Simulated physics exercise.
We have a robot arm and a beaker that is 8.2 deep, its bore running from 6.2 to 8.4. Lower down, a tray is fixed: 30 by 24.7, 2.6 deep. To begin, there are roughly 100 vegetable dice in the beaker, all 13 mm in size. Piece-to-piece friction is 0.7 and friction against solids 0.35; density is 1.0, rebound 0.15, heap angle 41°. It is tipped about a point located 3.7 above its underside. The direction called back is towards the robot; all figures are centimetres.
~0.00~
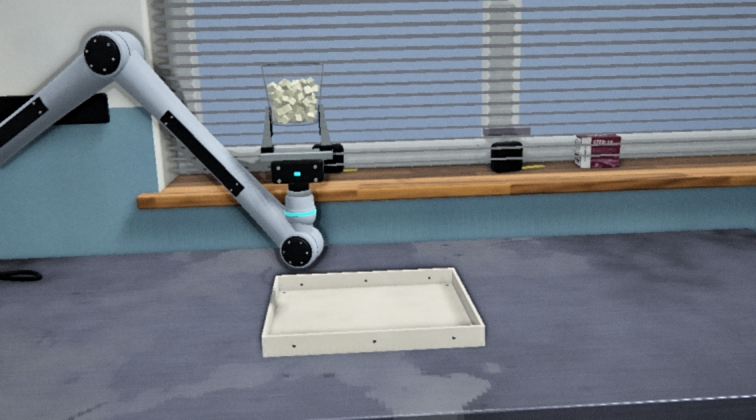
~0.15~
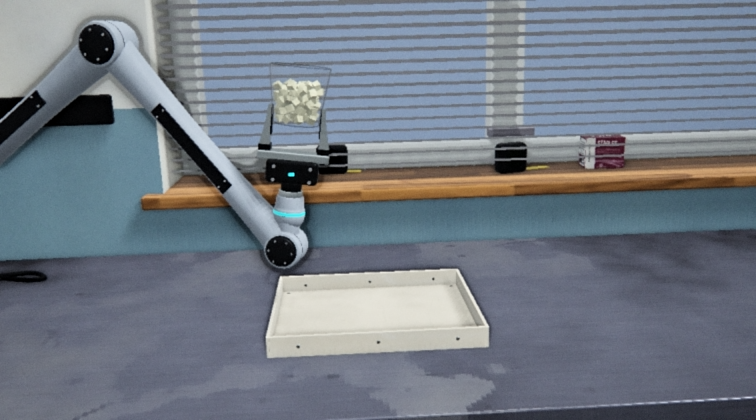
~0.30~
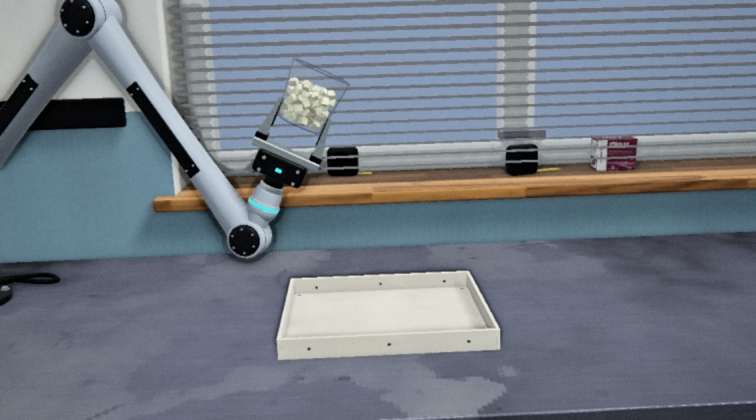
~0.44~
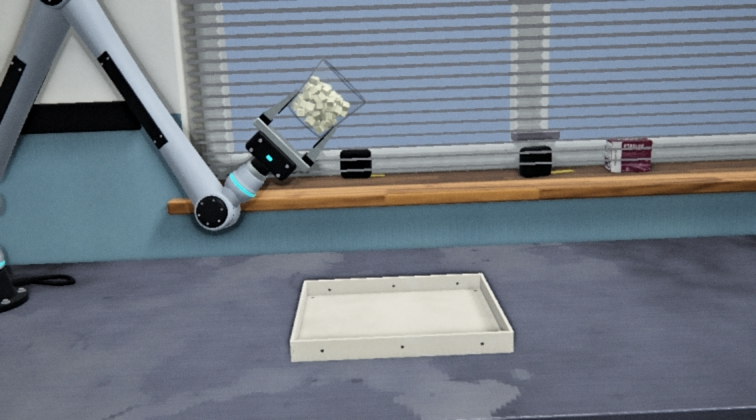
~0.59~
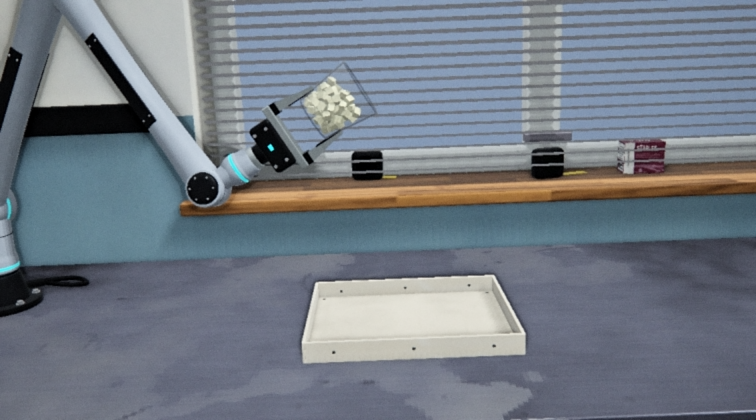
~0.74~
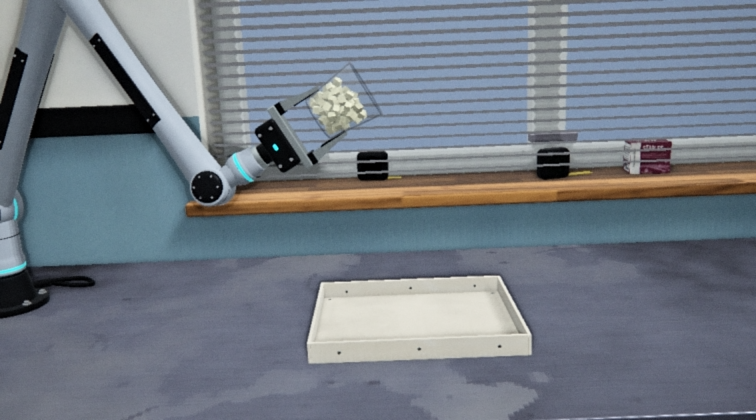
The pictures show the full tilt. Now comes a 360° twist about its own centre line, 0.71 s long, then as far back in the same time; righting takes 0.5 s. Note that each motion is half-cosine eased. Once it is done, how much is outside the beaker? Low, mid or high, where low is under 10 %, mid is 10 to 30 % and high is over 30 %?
Low.
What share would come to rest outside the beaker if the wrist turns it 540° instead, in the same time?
In that case you'd get close to 0 per cent.
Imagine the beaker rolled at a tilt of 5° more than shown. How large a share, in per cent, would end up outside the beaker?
Then about 0 per cent.
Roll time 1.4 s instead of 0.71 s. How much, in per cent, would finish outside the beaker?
Then roughly 0 %.
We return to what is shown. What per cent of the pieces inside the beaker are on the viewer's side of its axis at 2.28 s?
The answer works out at some 50 percent.
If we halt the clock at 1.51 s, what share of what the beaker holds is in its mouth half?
Close to 35 per cent lies in the mouth half.
After 1.51 s, tipped 60°, highest piece 38 above the table; 95 in the beaker.
After 2.28 s, tipped 52°, highest piece 38 above the table; 95 in the beaker.
After 2.86 s, upright, highest piece 37 above the table; 95 in the beaker.
After 3.56 s, upright, highest piece 37 above the table; 95 in the beaker.
In the end, 95 in the beaker. That is 0 % outside the beaker.
